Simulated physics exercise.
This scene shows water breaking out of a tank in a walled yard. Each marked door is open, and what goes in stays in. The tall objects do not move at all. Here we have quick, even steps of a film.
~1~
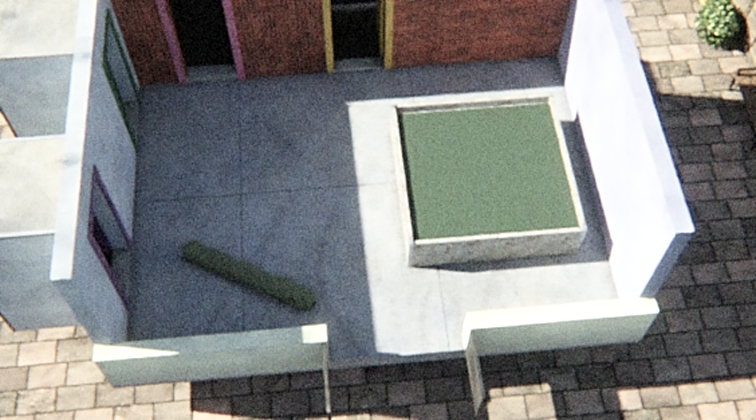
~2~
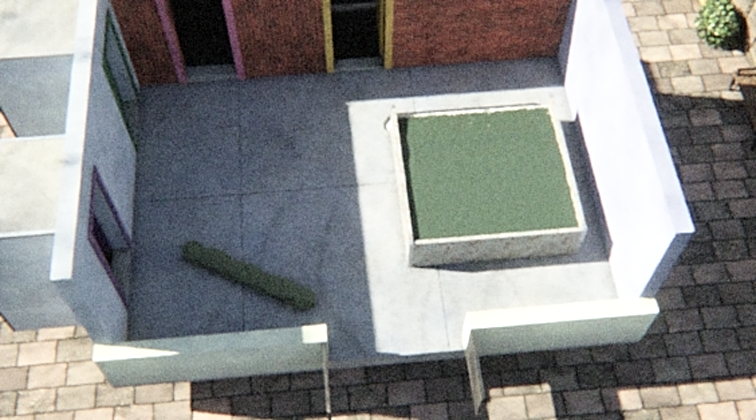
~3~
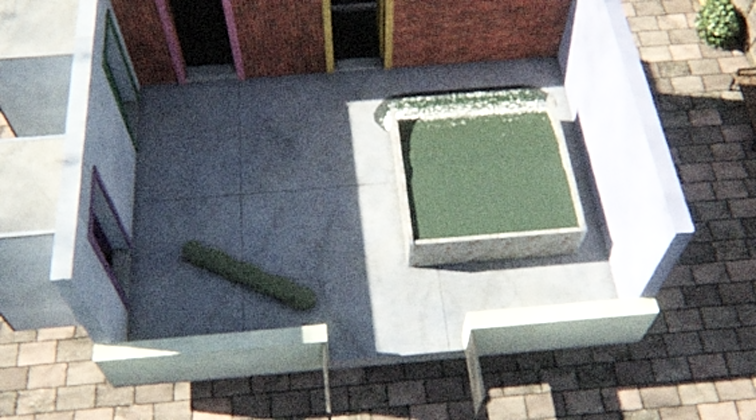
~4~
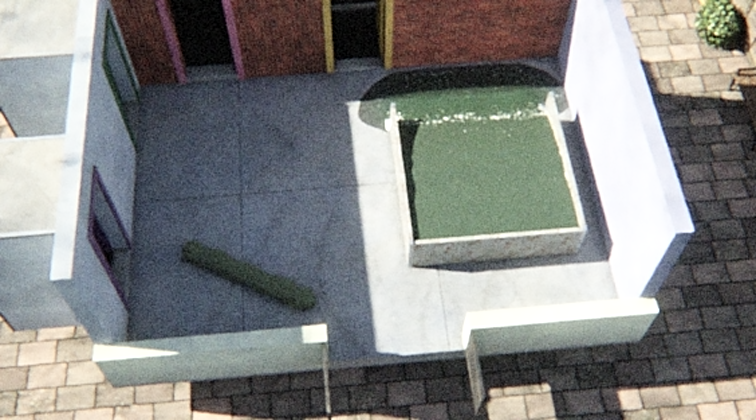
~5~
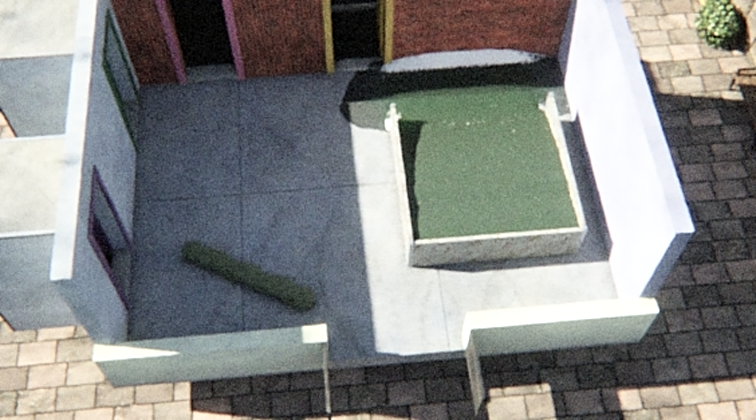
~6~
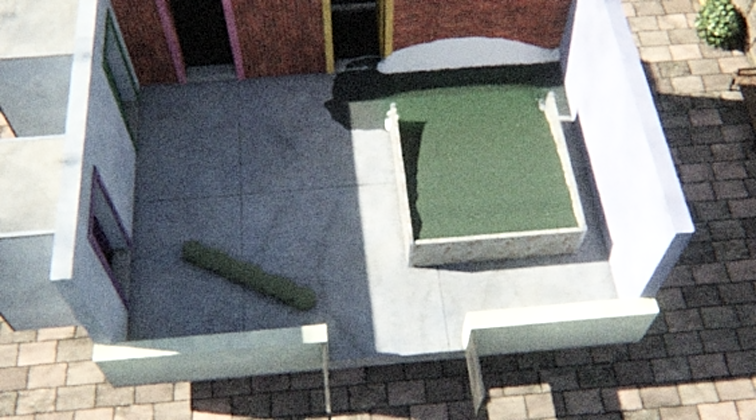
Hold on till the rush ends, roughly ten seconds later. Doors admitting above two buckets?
Purple door not above, yellow door above, pink door not above, green door above.
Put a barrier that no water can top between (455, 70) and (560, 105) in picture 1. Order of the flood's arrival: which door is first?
It's the yellow door.
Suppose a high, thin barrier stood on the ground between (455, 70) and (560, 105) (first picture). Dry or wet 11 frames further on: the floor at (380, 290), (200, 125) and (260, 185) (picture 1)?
Taking the points in order, they are high and dry, inundated and high and dry.
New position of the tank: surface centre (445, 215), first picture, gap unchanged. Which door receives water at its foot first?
Answer: The yellow door.
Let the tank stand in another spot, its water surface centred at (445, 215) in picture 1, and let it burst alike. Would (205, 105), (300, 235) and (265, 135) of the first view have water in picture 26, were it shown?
One after the other: Reached, untouched, reached.
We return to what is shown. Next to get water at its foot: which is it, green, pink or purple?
That would be the pink door.
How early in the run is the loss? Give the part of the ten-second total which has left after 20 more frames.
Approximately 40 in a hundred, I think.
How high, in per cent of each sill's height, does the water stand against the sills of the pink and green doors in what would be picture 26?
Depth ratios, approx.: 50 and 220 percent.
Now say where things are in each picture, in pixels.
The first picture shows still water in the water tank at (484, 168).
In the second picture, the front is at (387, 128), out from the gap on the water tank's far side.
In the third picture, the front is at (382, 111), out from the gap on the water tank's far side.
In the fourth picture, the front is at (563, 92), out from the gap on the water tank's far side.
In the fifth picture, water pours out on the water tank's far side and has run to (363, 71).
In the sixth picture, water pours out on the water tank's far side and has run to (343, 73).
A moment on, water covers 15 % of the floor; the purple door not reached, the yellow door over two buckets in, the pink door not reached, the green door not reached.
Next, water covers 30 % of the floor; the purple door not reached, the yellow door far over two buckets in, the pink door wet at the sill, nothing in, the green door not reached.
Then, water covers 55 % of the floor; the purple door not reached, the yellow door far over two buckets in, the pink door wet at the sill, nothing in, the green door over two buckets in.
Later, water covers 85 % of the floor; the purple door wet at the sill, nothing in, the yellow door far over two buckets in, the pink door wet at the sill, nothing in, the green door far over two buckets in.
In the end, water covers 95 % of the floor; the purple door wet at the sill, nothing in, the yellow door far over two buckets in, the pink door wet at the sill, nothing in, the green door far over two buckets in.
